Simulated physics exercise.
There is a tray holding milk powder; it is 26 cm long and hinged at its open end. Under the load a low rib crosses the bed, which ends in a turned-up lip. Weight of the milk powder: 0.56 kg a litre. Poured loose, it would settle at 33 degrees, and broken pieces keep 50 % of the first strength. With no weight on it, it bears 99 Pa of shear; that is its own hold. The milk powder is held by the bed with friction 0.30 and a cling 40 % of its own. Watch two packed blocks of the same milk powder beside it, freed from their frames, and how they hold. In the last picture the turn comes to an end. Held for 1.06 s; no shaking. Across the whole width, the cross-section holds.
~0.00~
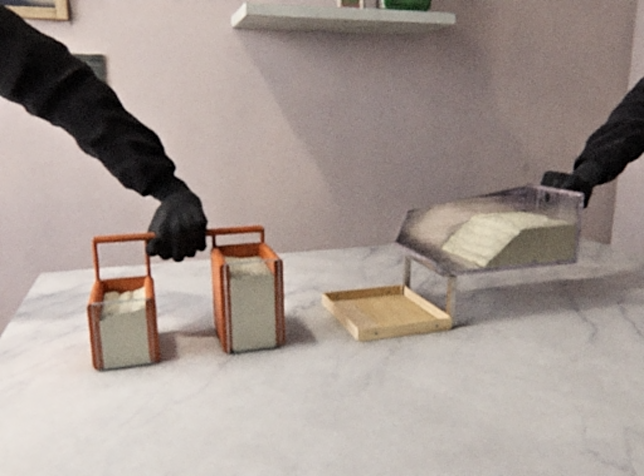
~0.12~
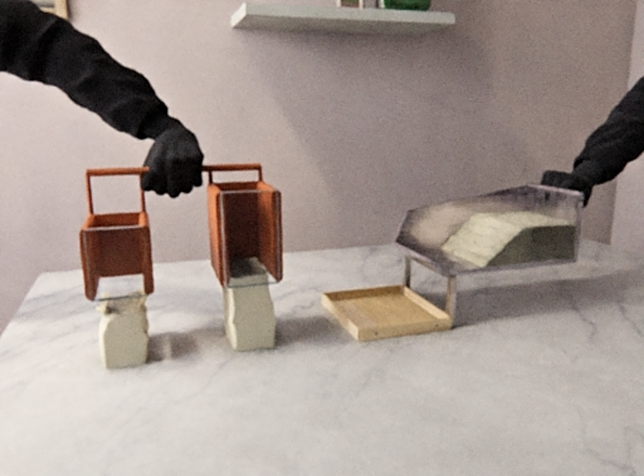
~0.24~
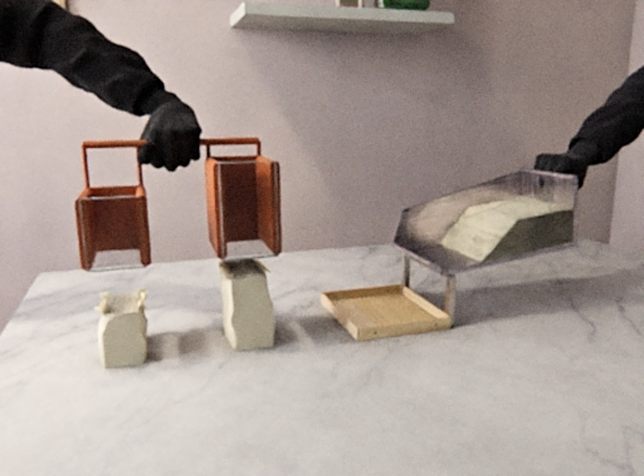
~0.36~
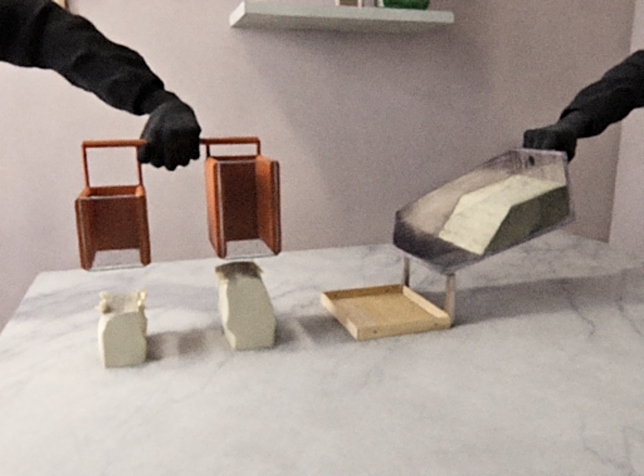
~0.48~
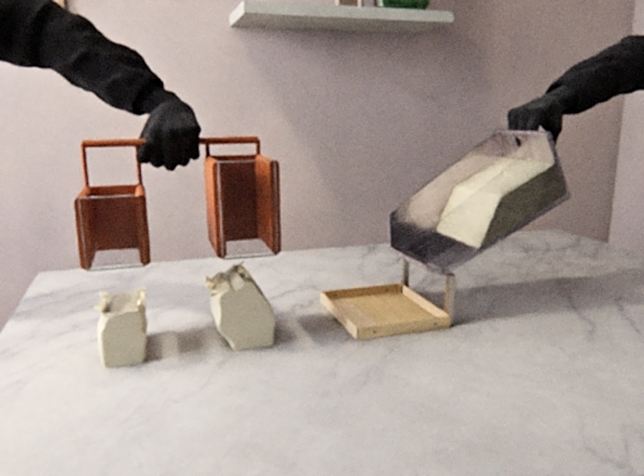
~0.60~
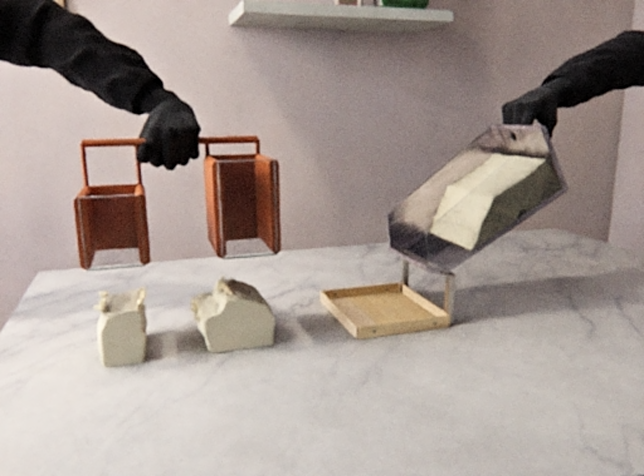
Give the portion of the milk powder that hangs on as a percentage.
98 %.
By 0.71 s, the tilt is 29 degrees and 100 % is on the bed.
By 0.84 s, the tilt is 29 degrees and 100 % is on the bed.
By 0.97 s, the tilt is 29 degrees and 100 % is on the bed.
By 1.10 s, the tilt is 29 degrees and 98 % is on the bed.
By 1.63 s, at the end, the tilt is 29 degrees and 98 % is on the bed.
